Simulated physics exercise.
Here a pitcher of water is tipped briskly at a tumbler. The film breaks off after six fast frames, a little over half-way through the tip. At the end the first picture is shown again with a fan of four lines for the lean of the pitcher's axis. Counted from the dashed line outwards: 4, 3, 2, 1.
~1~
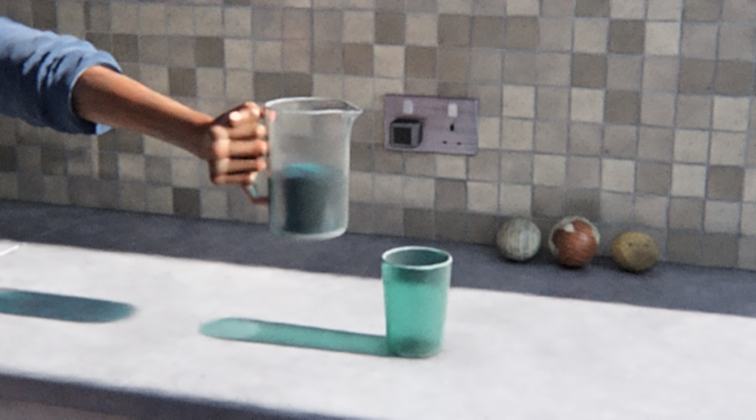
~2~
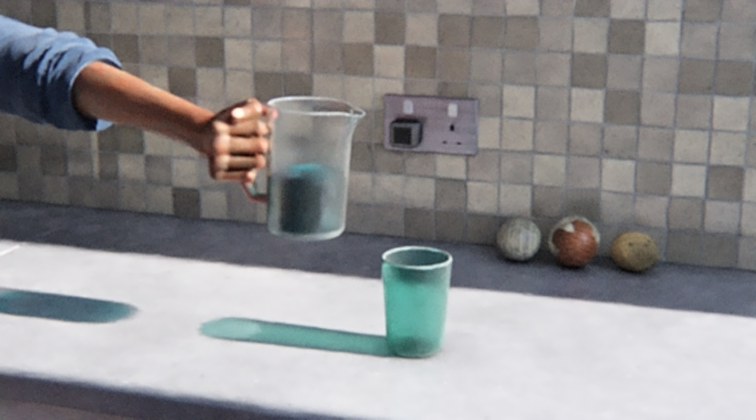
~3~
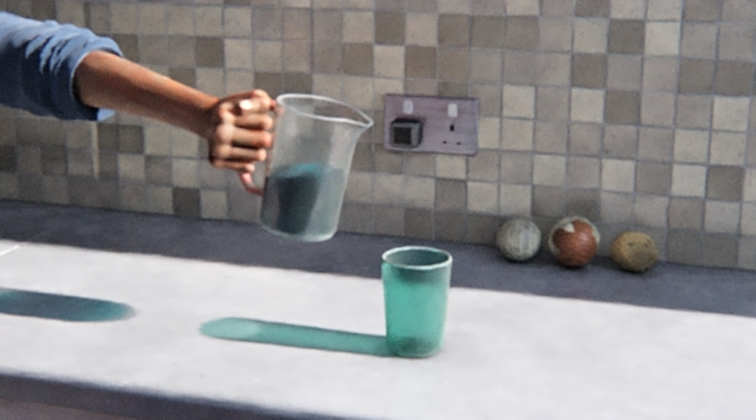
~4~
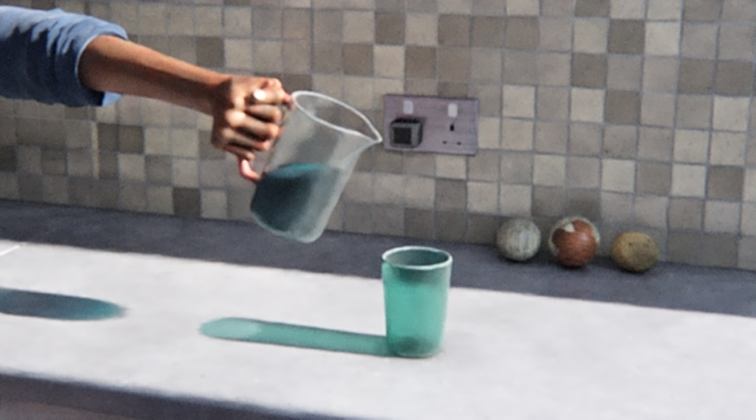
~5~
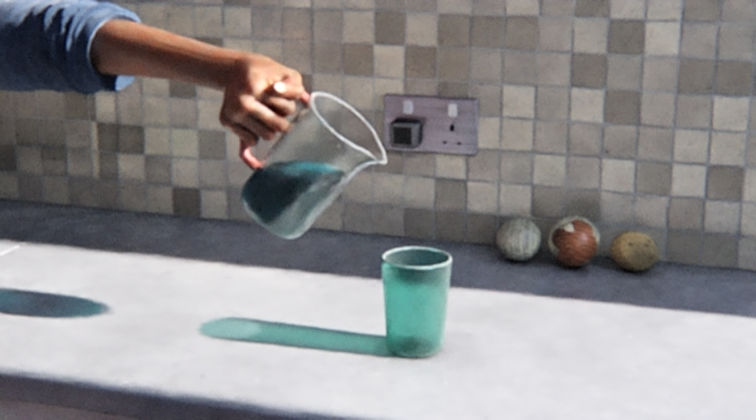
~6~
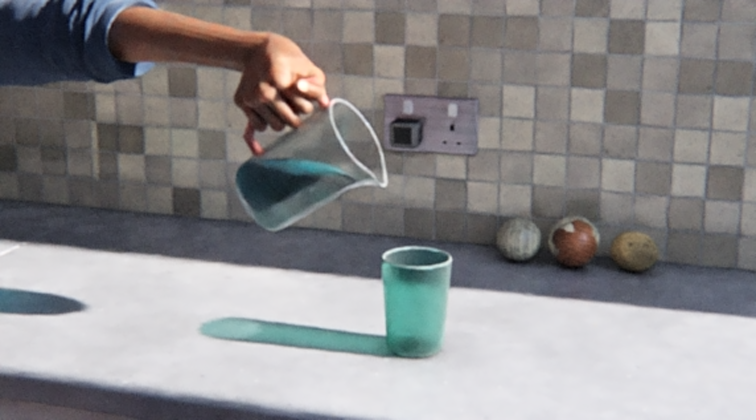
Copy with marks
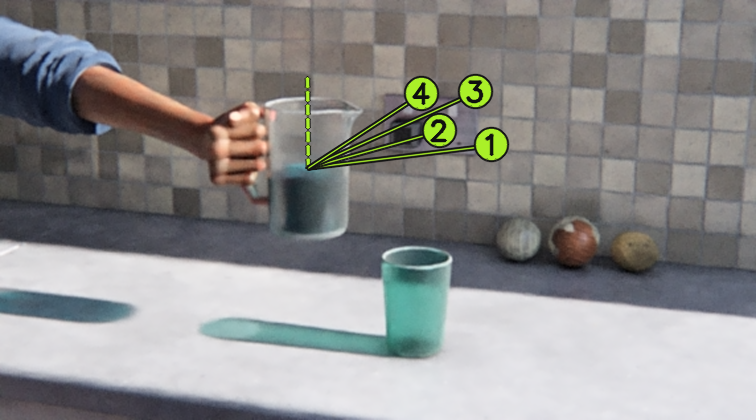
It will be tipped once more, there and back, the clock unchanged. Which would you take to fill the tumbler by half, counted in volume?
1 is best.
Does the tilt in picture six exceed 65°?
No, it does not.
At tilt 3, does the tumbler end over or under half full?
Under half.
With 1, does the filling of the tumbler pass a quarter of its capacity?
Yes, it does.
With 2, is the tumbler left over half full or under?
Under half.
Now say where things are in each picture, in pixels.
Upright, lip at (359, 111); rim of the tumbler round (417, 257); nothing has left yet.
Tipped about 3°, lip at (362, 114); nothing has left yet.
Tipped about 11°, lip at (370, 124); nothing has left yet.
Tipped about 24°, lip at (379, 140); nothing has left yet.
Tipped about 39°, lip at (384, 161); nothing has left yet.
Tipped about 56°, lip at (384, 185); nothing has left yet.
On the marked copy, 1 at (474, 147); 2 at (423, 136); 3 at (460, 99); 4 at (407, 103).
With 1, the tumbler ends with about 48 % of what it can hold.
With 2, the tumbler ends with about 26 % of what it can hold.
With 3, the tumbler ends with about 9 % of what it can hold.
With 4, the tumbler ends with about 1 % of what it can hold.
